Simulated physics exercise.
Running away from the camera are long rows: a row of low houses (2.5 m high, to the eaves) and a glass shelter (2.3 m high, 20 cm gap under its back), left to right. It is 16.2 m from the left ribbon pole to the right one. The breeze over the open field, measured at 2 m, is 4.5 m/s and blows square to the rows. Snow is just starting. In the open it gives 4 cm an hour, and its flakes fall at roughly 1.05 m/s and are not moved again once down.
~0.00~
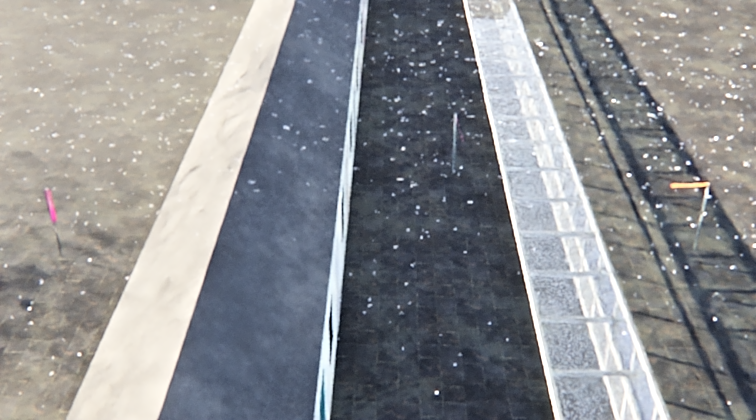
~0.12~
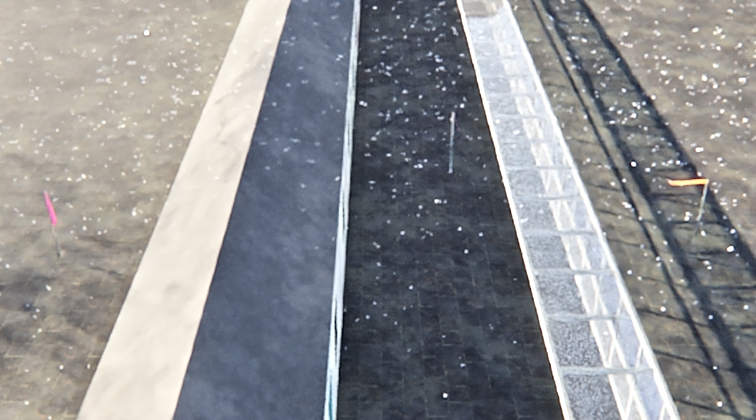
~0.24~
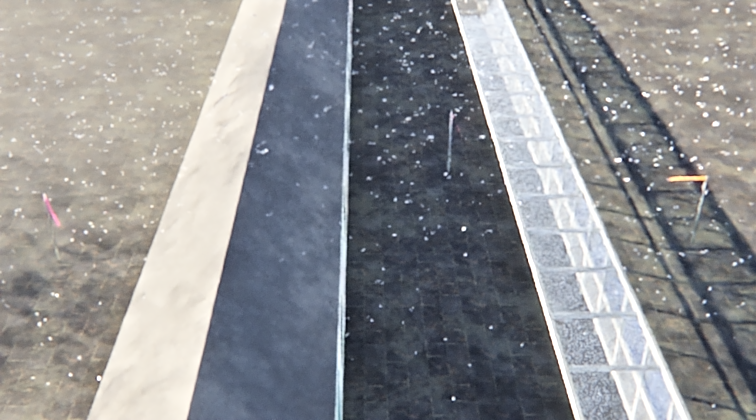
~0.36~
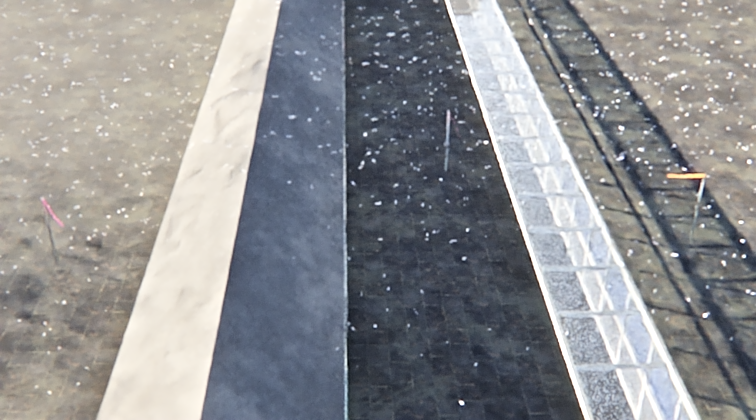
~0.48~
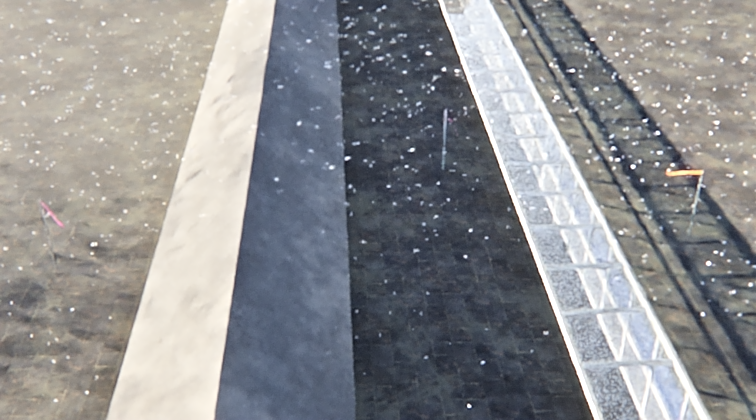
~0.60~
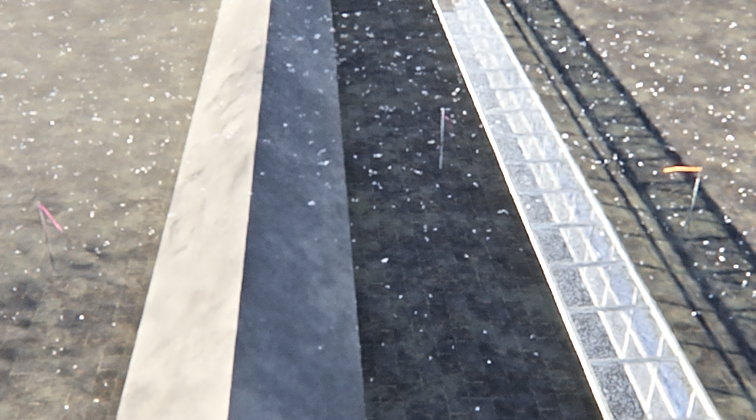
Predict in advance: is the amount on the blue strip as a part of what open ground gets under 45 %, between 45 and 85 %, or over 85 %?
I would say above 85 %.
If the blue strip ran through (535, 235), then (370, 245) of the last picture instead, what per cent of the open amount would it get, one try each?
First roughly 0 per cent, second roughly 80 per cent.
In 10 minutes the blue strip collects 8 mm against 7 mm in the open.
In 30 minutes the blue strip collects 24 mm against 20 mm in the open.
In 60 minutes the blue strip collects 48 mm against 40 mm in the open, so the blue strip has 121 % of the open amount; the left half of it has 123 %, the right half 118 %.
